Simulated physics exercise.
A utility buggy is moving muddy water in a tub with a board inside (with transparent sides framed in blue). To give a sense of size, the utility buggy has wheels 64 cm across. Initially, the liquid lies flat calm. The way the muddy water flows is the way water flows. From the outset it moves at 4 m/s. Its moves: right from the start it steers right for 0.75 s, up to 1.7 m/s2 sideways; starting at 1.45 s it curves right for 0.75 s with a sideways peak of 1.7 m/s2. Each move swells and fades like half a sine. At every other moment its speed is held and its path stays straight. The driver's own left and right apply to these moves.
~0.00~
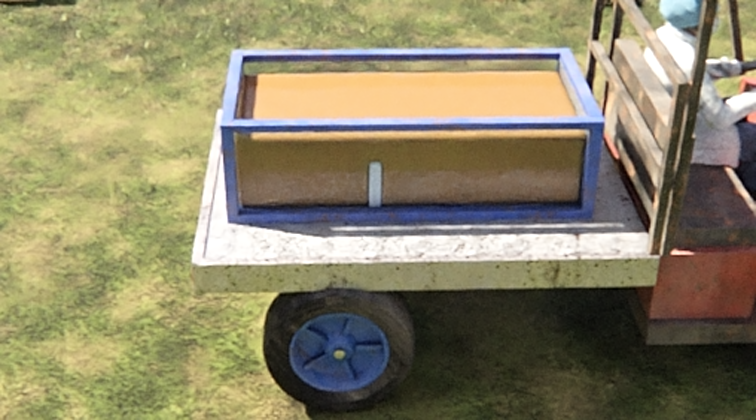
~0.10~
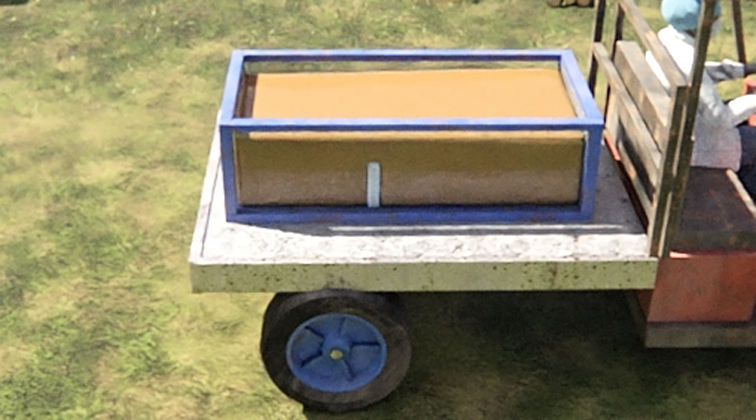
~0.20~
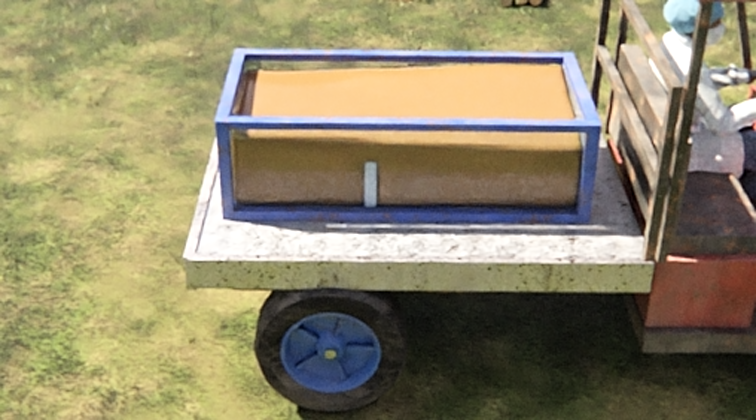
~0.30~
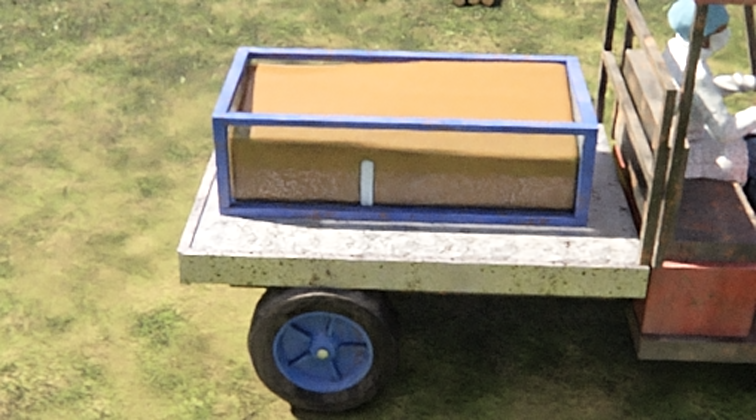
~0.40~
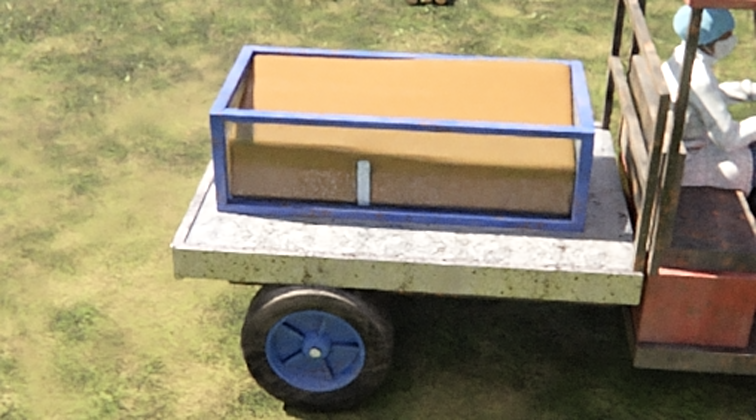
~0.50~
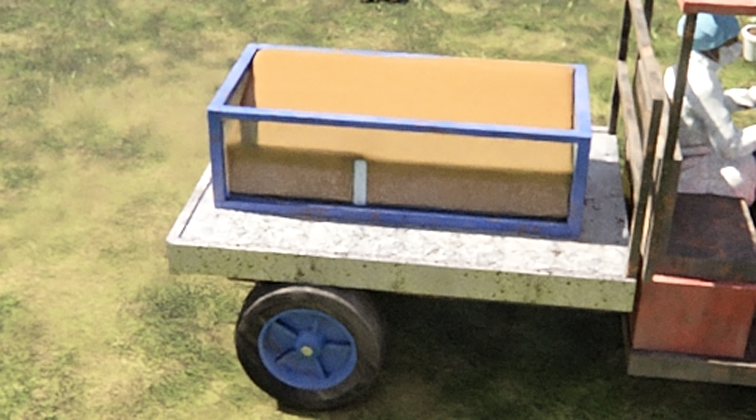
The clip opens on a utility buggy carrying a blue-framed, clear-sided tub of muddy brown water over grass, its surface flat, with a driver seated at the right. As the buggy gradually turns, the water begins climbing the far wall, then slopes more and more steeply, sinking along the near side.
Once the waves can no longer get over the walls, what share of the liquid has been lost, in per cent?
2 per cent.
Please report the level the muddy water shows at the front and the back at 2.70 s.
The front reads 32 cm and the back reads 32 cm.
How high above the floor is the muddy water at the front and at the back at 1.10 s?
The front stands at 34 cm and the back at 34 cm.
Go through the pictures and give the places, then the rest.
The first picture shows level at the front (546, 75); level at the back (259, 80); still flat; board top at (376, 165); the front is on the right, levels are read along the far wall; a wheel hub at (340, 359).
The second picture shows level at the front (547, 76); level at the back (260, 80); still flat.
The third picture shows level at the front (549, 68); level at the back (261, 77); rising 5° towards the far side.
The fourth picture shows level at the front (552, 70); level at the back (263, 67); rising 12° towards the far side.
The fifth picture shows level at the front (556, 68); level at the back (266, 63); rising 17° towards the far side.
The sixth picture shows level at the front (558, 71); level at the back (270, 54); rising 19° towards the far side; a wheel hub at (306, 356).
Then, 1.10 s in, front 34 cm, middle 34 cm, back 35 cm above the floor; the loss stands at 1 per cent, over the far side.
Then, 1.90 s in, front 33 cm, middle 33 cm, back 33 cm above the floor; the loss stands at 1 per cent, over the far side.
Then, 2.70 s in, front 32 cm, middle 33 cm, back 32 cm above the floor; the loss stands at 2 per cent, over the far side.
Then, 5.18 s in, the loss stands at 2 per cent, over the far side, 6 of 314 litres.
